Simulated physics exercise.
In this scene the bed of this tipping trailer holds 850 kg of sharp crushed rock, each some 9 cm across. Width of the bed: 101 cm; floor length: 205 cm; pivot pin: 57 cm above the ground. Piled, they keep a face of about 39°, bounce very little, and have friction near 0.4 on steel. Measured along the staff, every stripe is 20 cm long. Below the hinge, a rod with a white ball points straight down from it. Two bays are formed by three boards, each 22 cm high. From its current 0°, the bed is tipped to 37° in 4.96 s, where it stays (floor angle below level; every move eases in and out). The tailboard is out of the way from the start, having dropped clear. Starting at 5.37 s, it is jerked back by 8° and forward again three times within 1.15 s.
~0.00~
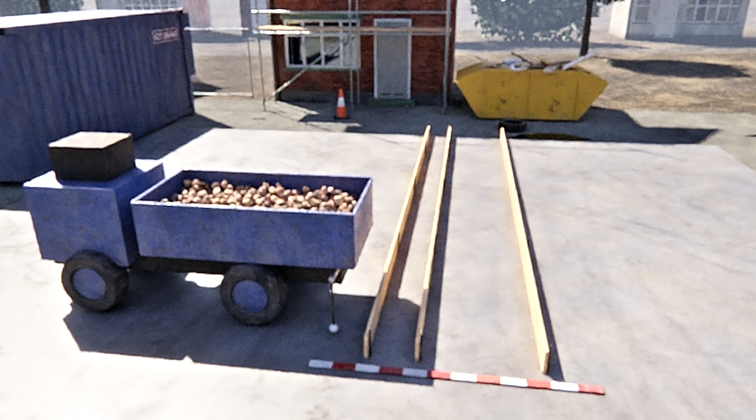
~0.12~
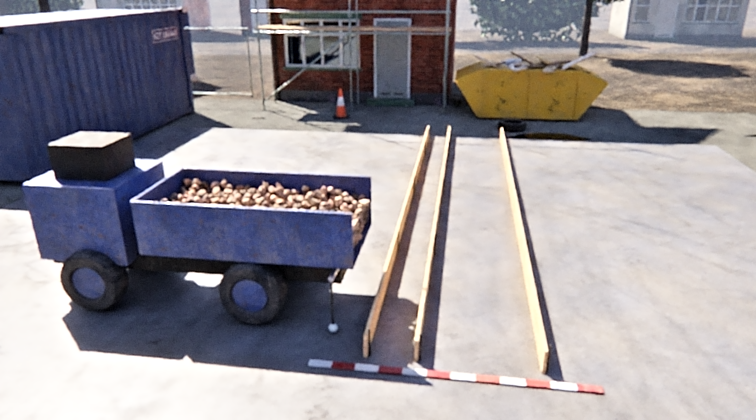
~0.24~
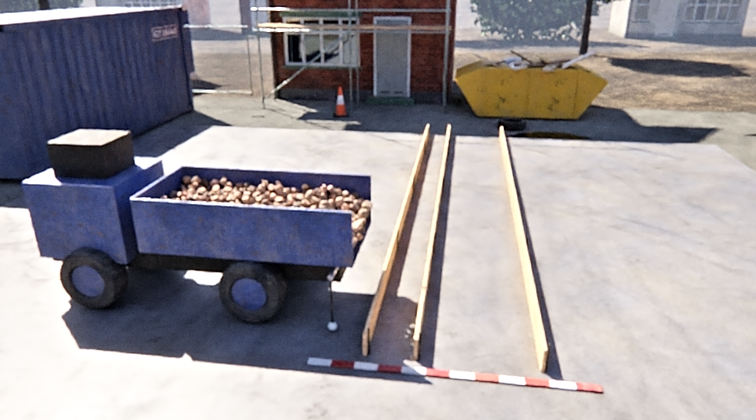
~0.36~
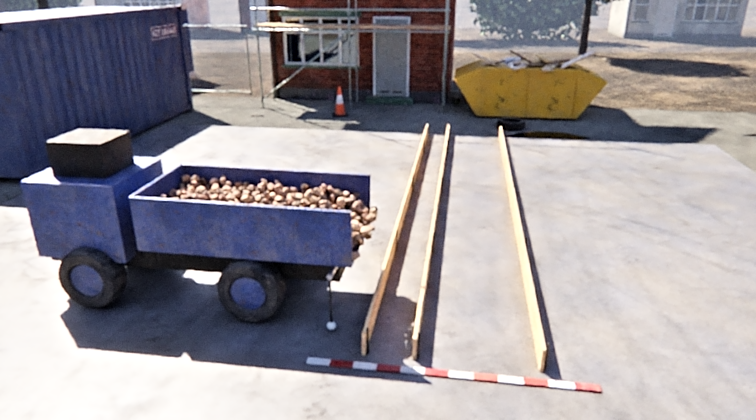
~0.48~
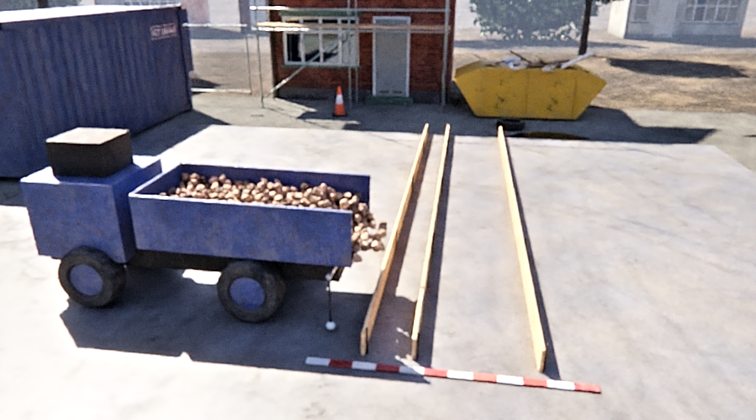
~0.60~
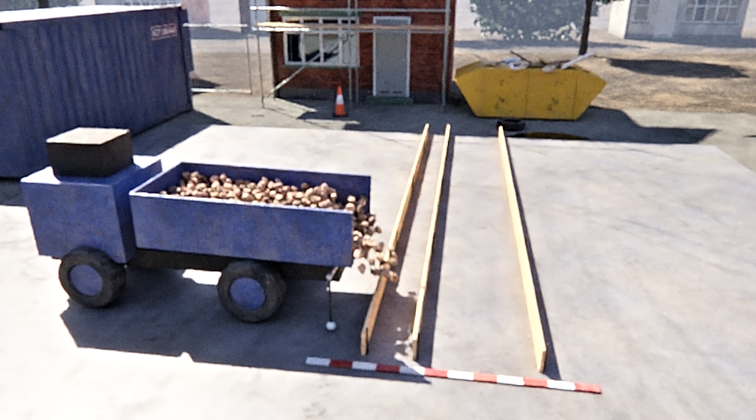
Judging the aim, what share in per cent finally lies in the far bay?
15 %.
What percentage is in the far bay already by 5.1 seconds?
About 10%.
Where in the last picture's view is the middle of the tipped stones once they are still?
Somewhere near pixel (394, 291).
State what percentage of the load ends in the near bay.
Around 50 per cent of the load ends up there.
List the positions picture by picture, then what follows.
In the first frame, the bed is at 0°, its lip at (354, 269); the top of the load is at (271, 190).
In the second frame, the bed is at 0°, its lip at (353, 269); the top of the load is at (259, 189); the stones move at 0.0 m/s on average.
The third frame shows lip at (353, 267), floor tilted 0°, highest stones at (258, 187); the stones move at 0.1 m/s on average.
In the fourth frame, the bed is at 1°, its lip at (352, 267); the top of the load is at (246, 186); 2 % has left.
The fifth frame shows lip at (351, 267), floor tilted 1°, highest stones at (246, 185); 3 % has left.
In the sixth frame, the bed is at 1°, its lip at (352, 267); the top of the load is at (217, 183); 3 % has left.
After 3.7 s the floor is at 31°; 70 % in the bed, 11 % short of the bays, 19 % in the near bay; the foremost stones are at (417, 298).
After 5.1 s the floor is at 37°; 14 % in the bed, 22 % short of the bays, 52 % in the near bay, 12 % in the far bay; the foremost stones are at (486, 304).
After 7.0 s the floor is at 37°; 7 % in the bed, 28 % short of the bays, 49 % in the near bay, 16 % in the far bay; the foremost stones are at (501, 306).
After 9.8 s the floor is at 37°; 7 % in the bed, 28 % short of the bays, 49 % in the near bay, 17 % in the far bay; the foremost stones are at (501, 306).
